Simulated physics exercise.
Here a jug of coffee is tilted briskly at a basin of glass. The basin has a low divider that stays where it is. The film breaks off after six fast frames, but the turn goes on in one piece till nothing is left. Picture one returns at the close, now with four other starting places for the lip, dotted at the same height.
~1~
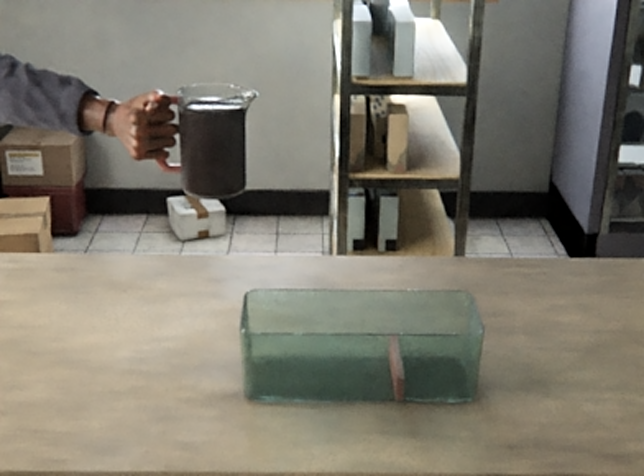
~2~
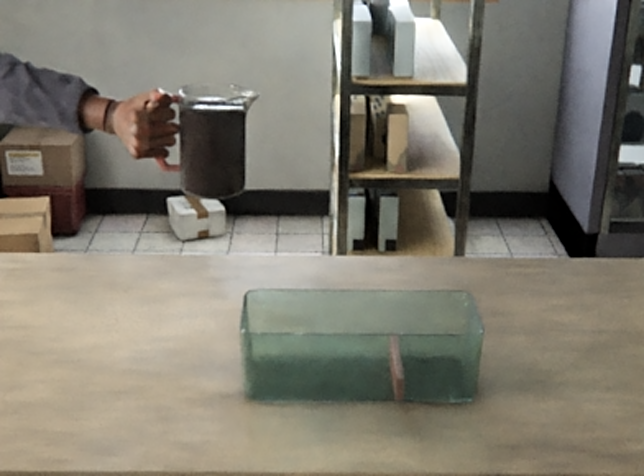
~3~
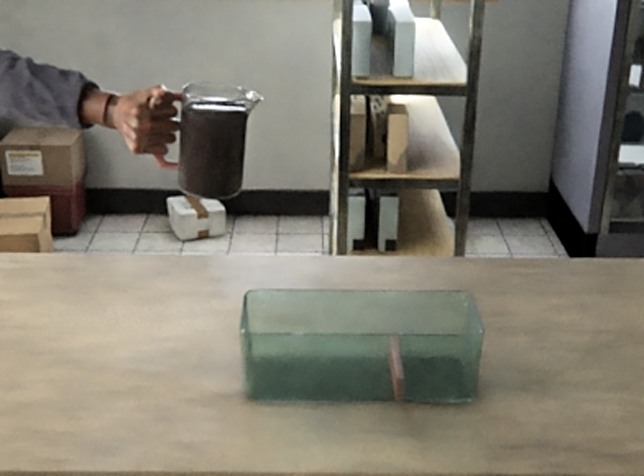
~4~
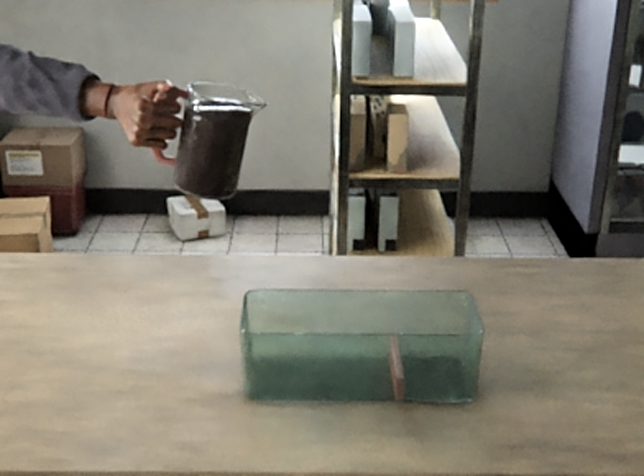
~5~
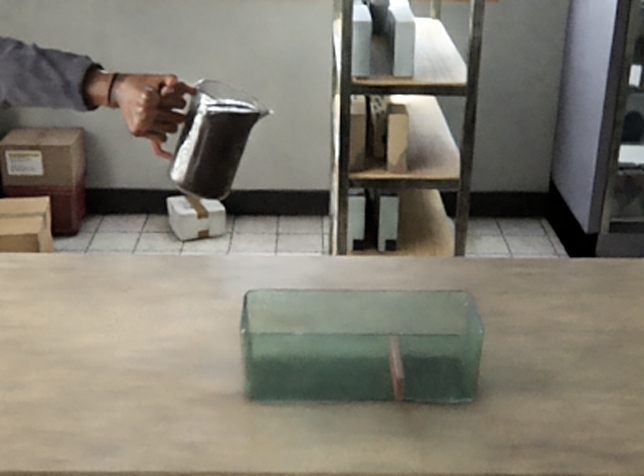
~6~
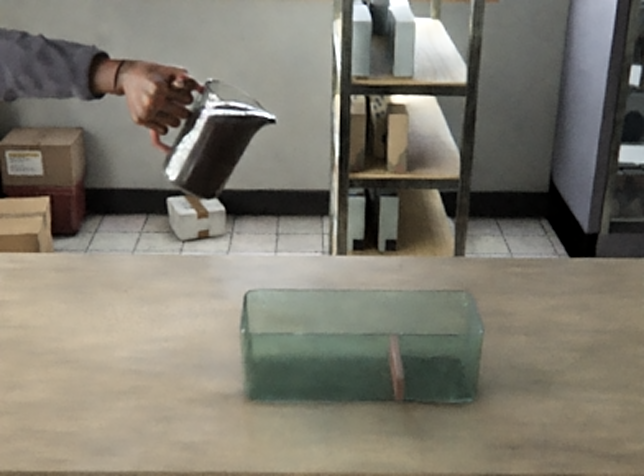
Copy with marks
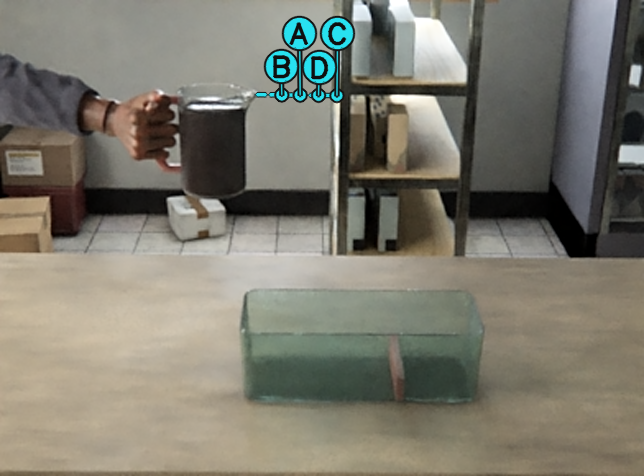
Above a glass basin on a table, a hand steadily tips a jug of dark liquid rightward.
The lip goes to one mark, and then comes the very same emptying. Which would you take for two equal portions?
The best spot is D.
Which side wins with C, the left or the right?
More ends on the right.
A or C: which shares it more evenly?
That would be C.
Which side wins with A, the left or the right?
The left one.
On the marked copy, A at (300, 95); B at (281, 94); C at (336, 95); D at (318, 95).
With A, about 86 % ends left of the wall and 6 % right of it; 8 % is lost outside.
With B, about 86 % ends left of the wall and 9 % right of it; 4 % is lost outside.
With C, about 17 % ends left of the wall and 80 % right of it; 3 % is lost outside.
With D, about 48 % ends left of the wall and 49 % right of it; 3 % is lost outside.
